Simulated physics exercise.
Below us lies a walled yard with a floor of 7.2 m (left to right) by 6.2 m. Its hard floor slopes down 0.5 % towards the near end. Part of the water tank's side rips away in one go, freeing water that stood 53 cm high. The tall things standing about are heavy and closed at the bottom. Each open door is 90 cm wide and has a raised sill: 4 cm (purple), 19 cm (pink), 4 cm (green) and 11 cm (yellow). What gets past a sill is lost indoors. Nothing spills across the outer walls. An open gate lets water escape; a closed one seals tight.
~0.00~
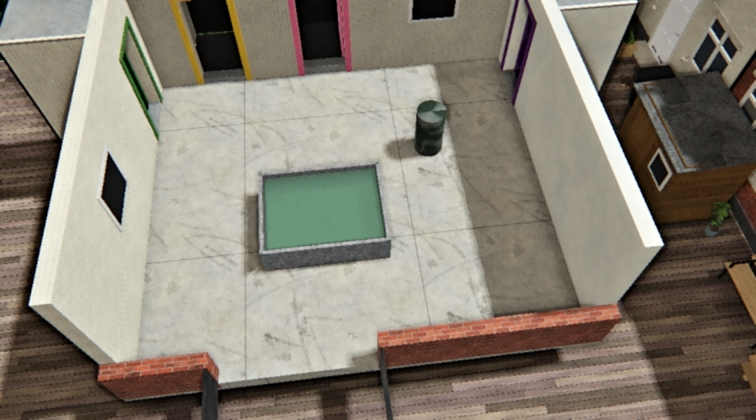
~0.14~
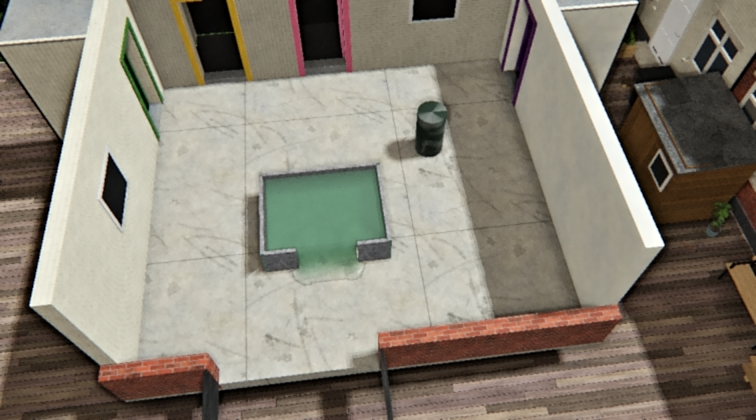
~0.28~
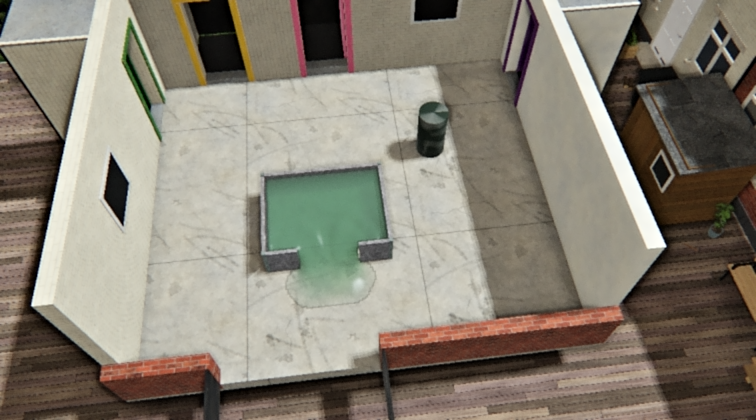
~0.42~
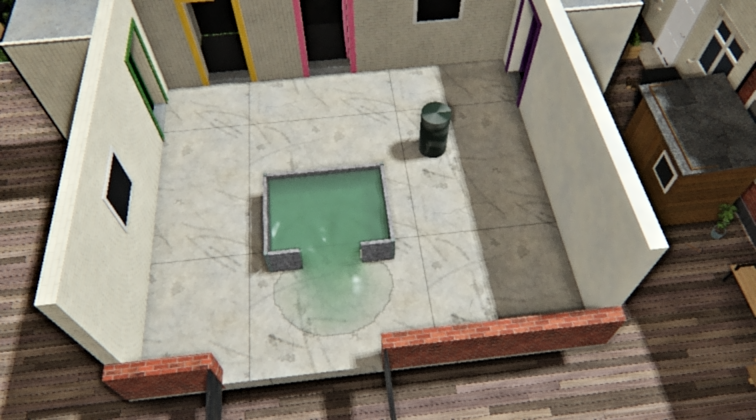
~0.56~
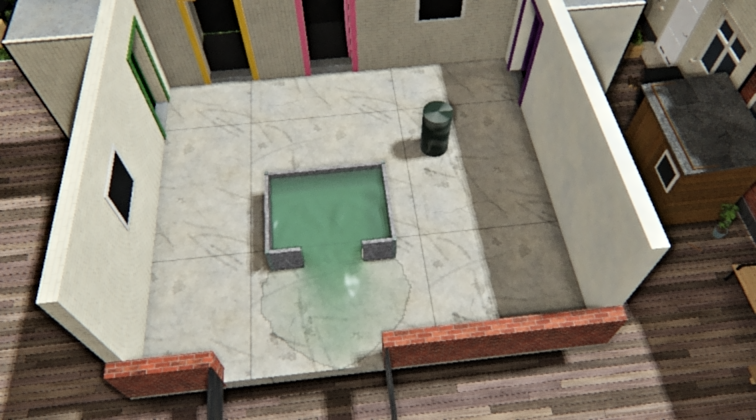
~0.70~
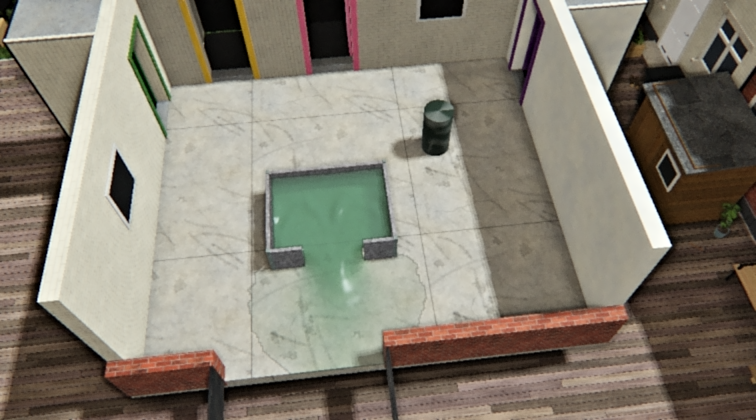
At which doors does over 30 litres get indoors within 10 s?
Within that time: At the purple door it does not reach the limit; at the pink door it stays under the limit; at the green door it stays under the limit; at the yellow door it stays under the limit.
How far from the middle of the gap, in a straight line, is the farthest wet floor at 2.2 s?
Some 4.0 m out.
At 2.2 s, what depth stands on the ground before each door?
In cm: Purple 0, pink 0, green 0, yellow 0.
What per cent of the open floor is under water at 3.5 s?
About 20 per cent.
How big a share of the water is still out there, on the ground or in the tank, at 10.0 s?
Some 36 per cent remains.
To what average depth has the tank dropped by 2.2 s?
Roughly 28 cm on average.
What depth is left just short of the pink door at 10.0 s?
Some 0.0 cm.
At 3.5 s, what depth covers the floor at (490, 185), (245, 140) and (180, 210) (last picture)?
Roughly 0, 0 and 0 cm, in turn.
After 1.4 s water covers 10 % of the floor and is deepest (27 cm) near (331, 272); purple door not reached, pink door not reached, green door not reached, yellow door not reached.
After 2.2 s water covers 15 % of the floor and is deepest (20 cm) near (331, 272); purple door not reached, pink door not reached, green door not reached, yellow door not reached.
After 3.5 s water covers 20 % of the floor and is deepest (16 cm) near (331, 272); purple door not reached, pink door not reached, green door not reached, yellow door not reached.
After 6.0 s water covers 30 % of the floor and is deepest (10 cm) near (331, 272); purple door not reached, pink door not reached, green door not reached, yellow door not reached.
After 10.0 s water covers 35 % of the floor and is deepest (5 cm) near (331, 272); purple door 1 cm at the sill, 0 L in, pink door not reached, green door not reached, yellow door not reached.
